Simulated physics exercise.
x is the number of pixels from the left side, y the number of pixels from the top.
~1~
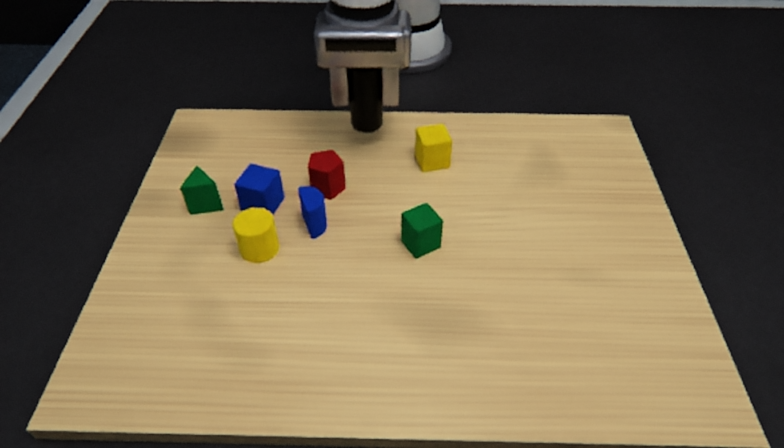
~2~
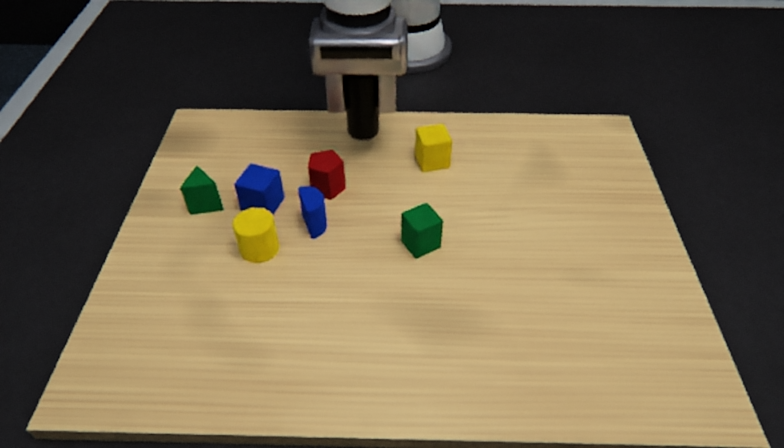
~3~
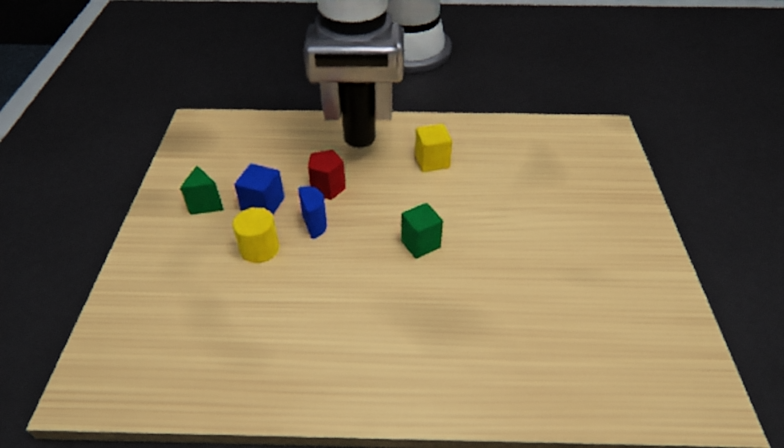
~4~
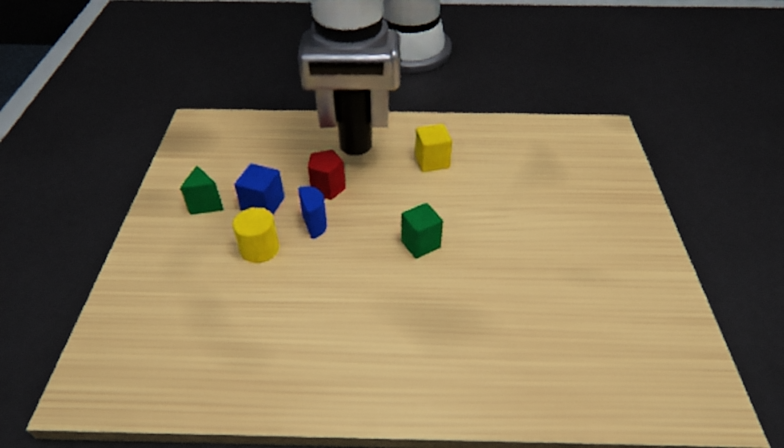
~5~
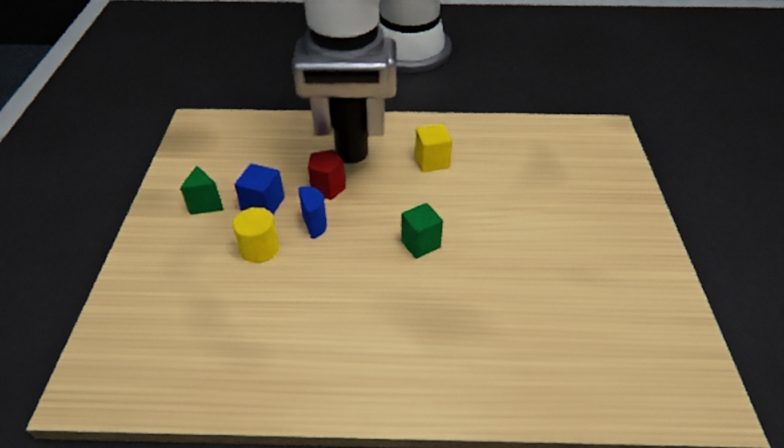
Robotic arm lowering a black rod slowly down and slightly left toward a red block among motionless colored blocks on a wooden board.
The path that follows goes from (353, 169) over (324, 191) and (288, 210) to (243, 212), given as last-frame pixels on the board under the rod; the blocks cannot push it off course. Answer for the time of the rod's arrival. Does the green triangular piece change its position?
Going by the path, yes.
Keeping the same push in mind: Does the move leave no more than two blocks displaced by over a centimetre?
I'd say no.
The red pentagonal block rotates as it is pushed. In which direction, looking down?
The block turns counter-clockwise.
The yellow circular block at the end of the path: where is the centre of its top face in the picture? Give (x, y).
My prediction: (241, 239).
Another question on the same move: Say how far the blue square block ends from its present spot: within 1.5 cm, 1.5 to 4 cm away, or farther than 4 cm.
Above 4 cm.
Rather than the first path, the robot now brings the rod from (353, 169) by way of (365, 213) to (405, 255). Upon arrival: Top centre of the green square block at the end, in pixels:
I'd guess (442, 224).
The first path, step by step. One third of the way, rod at (322, 177); blue D-shaped block at (307, 205), turned 25° anticlockwise; red pentagonal block at (298, 183), turned 15° anticlockwise.
Two thirds of the way, rod at (284, 195); yellow circular block at (244, 232); blue square block at (247, 177); blue D-shaped block at (301, 215), turned 75° anticlockwise; red pentagonal block at (267, 207), turned 55° anticlockwise.
At the end, rod at (239, 197); green triangular piece at (175, 178), turned 50° clockwise; yellow circular block at (241, 239); blue square block at (202, 181); blue D-shaped block at (301, 215), turned 75° anticlockwise; red pentagonal block at (259, 211), turned 90° anticlockwise.
